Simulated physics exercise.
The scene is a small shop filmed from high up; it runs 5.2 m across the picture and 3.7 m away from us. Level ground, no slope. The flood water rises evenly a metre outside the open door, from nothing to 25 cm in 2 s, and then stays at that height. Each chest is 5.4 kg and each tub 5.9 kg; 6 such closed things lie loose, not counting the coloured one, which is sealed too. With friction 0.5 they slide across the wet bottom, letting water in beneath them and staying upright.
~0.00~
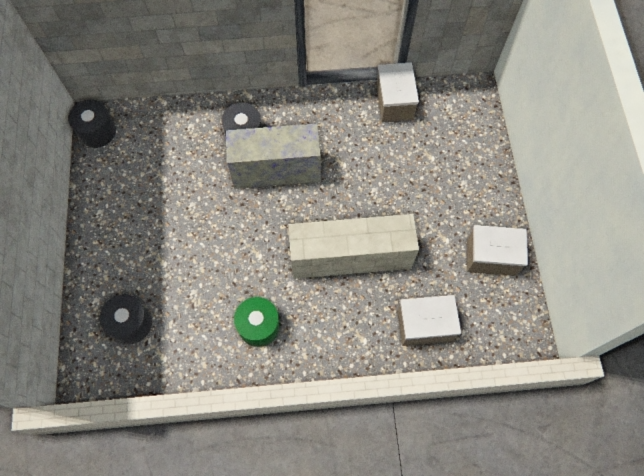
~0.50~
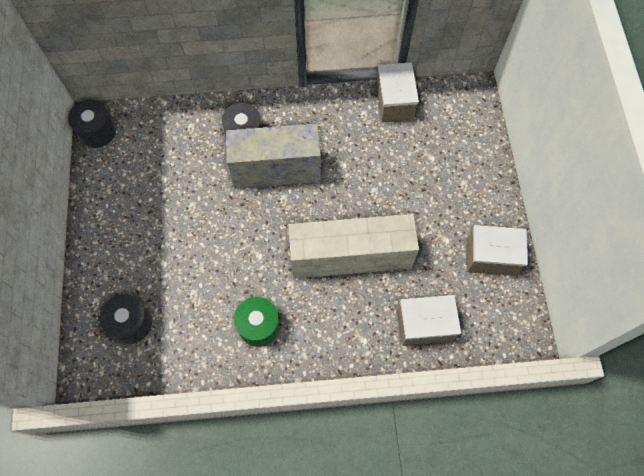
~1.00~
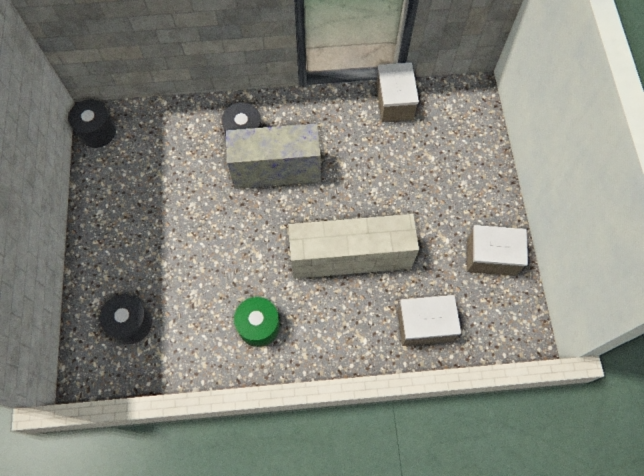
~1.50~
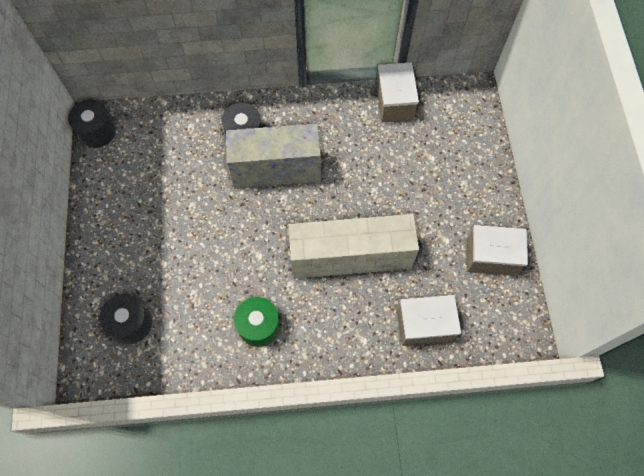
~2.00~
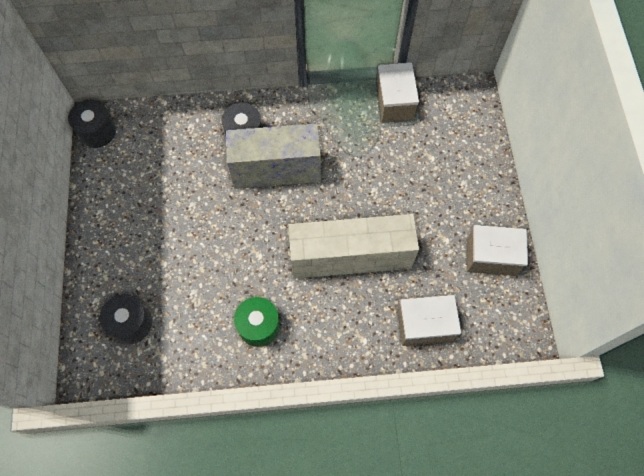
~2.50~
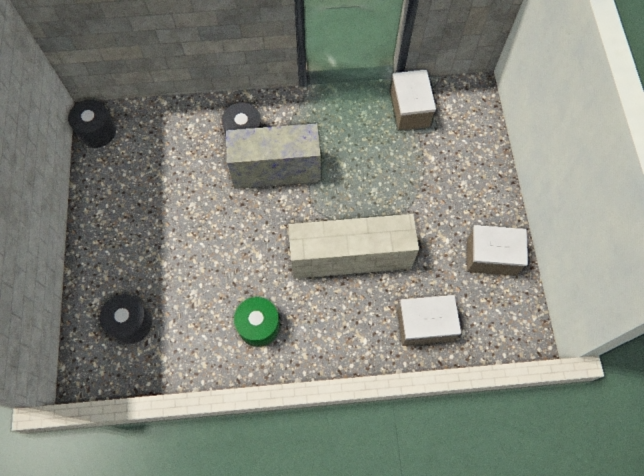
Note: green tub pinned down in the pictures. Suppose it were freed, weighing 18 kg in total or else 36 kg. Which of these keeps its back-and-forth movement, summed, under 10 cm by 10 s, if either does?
18 kg already does.
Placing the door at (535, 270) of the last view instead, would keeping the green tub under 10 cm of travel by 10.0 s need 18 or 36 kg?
Lab note: Upper mass required.
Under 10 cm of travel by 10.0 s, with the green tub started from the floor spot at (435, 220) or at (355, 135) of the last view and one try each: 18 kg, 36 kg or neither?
First try, only the heavier option works; second try, both options fail.
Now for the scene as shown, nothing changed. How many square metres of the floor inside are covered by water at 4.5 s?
About 13 m2.
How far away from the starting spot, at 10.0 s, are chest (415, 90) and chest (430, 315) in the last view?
140 cm and 140 cm respectively.
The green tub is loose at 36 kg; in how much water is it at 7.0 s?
Depth: Approx. 4 cm.
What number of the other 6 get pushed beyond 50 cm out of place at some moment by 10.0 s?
The tally stands at 5.
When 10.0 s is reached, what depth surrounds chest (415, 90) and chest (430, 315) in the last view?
8 and 8 cm.
After 3.5 s the green tub would be 0 cm from its start with 18 kg and 0 cm from its start with 36 kg; 0 cm of water round it then.
After 4.5 s the green tub would be 0 cm from its start with 18 kg and 0 cm from its start with 36 kg; 0 cm of water round it then.
After 7.0 s the green tub would be 0 cm from its start with 18 kg and 0 cm from its start with 36 kg; 4 cm of water round it then.
After 10.0 s the green tub would be 1 cm from its start with 18 kg and 0 cm from its start with 36 kg; 7 cm of water round it then.
